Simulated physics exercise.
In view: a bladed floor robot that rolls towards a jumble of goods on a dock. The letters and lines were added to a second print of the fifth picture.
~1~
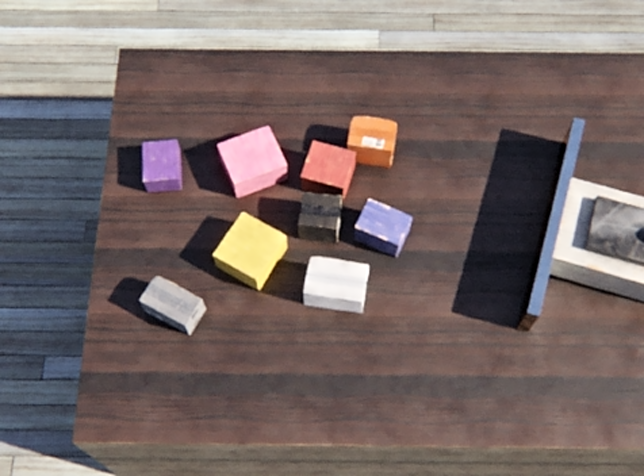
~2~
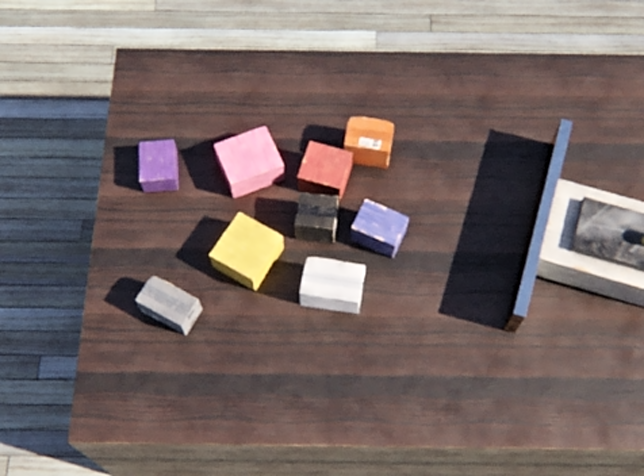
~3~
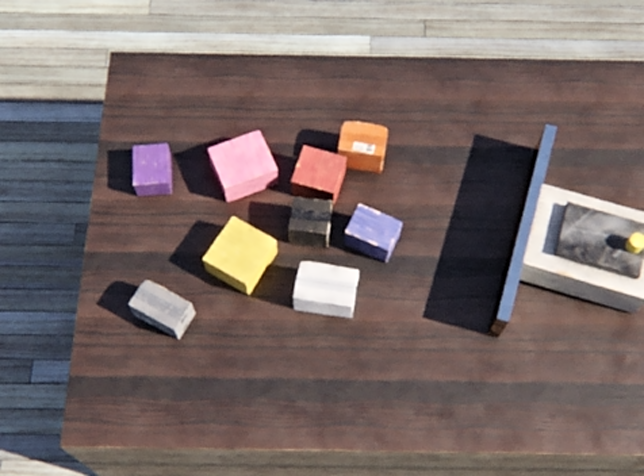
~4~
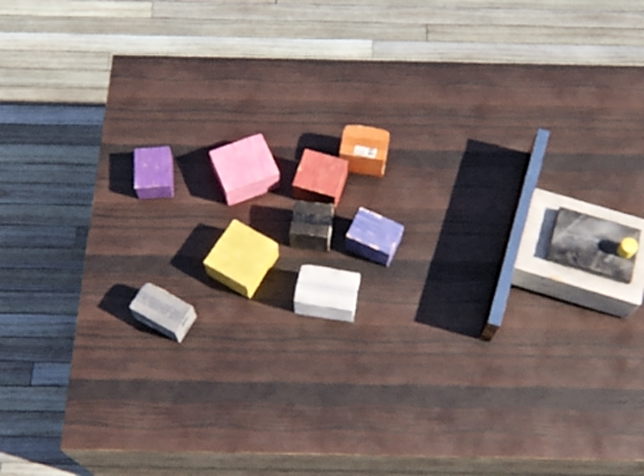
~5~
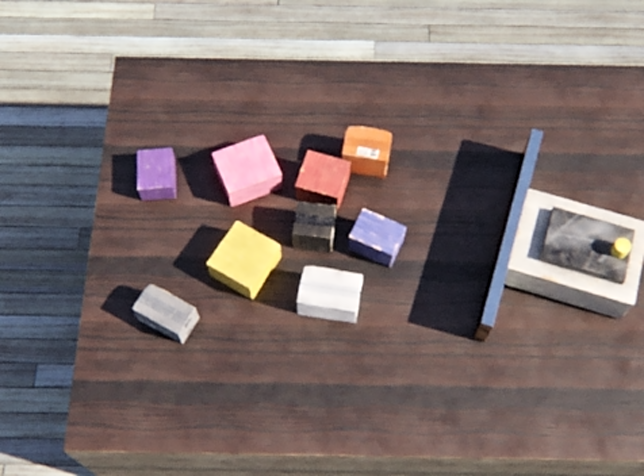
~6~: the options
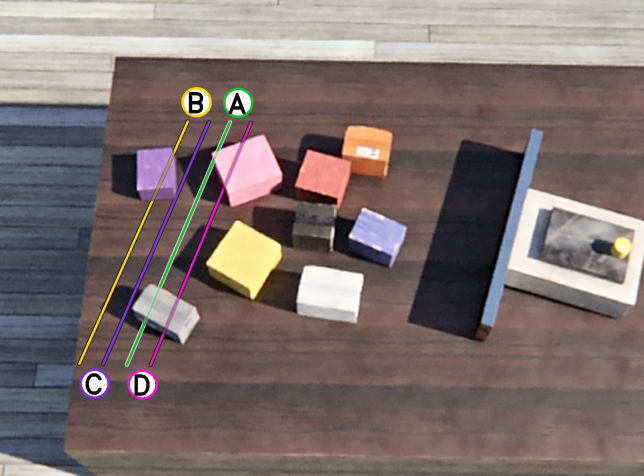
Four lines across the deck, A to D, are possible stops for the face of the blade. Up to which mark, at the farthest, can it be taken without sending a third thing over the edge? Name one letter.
The farthest such stop is C.
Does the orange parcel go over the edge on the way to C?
No.
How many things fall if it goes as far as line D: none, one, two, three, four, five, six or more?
In all, none.
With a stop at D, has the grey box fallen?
By then, no.
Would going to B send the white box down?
By then, yes.
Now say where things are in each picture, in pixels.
In the first picture, orange parcel (372, 142); purple crate (162, 166); grey box (173, 305).
In the second picture, robot (612, 232); yellow crate (247, 251).
In the third picture, robot (596, 237); blue crate (373, 234).
In the fourth picture, robot (588, 242); red crate (321, 180).
In the fifth picture, robot (581, 242); orange parcel (367, 152); purple crate (156, 174); grey box (166, 314).
On the copy, A at (181, 236); B at (137, 235); C at (159, 236); D at (204, 237).
On C. First, robot (452, 240); white box (326, 292); blue crate (351, 240).
Then, robot (323, 238); yellow crate (156, 257); black parcel (188, 222).
Finally, robot (221, 236); yellow crate over the edge; black parcel (89, 219); one fallen.
By contrast, A is within the limit but short; B drops six; D is within the limit but short.
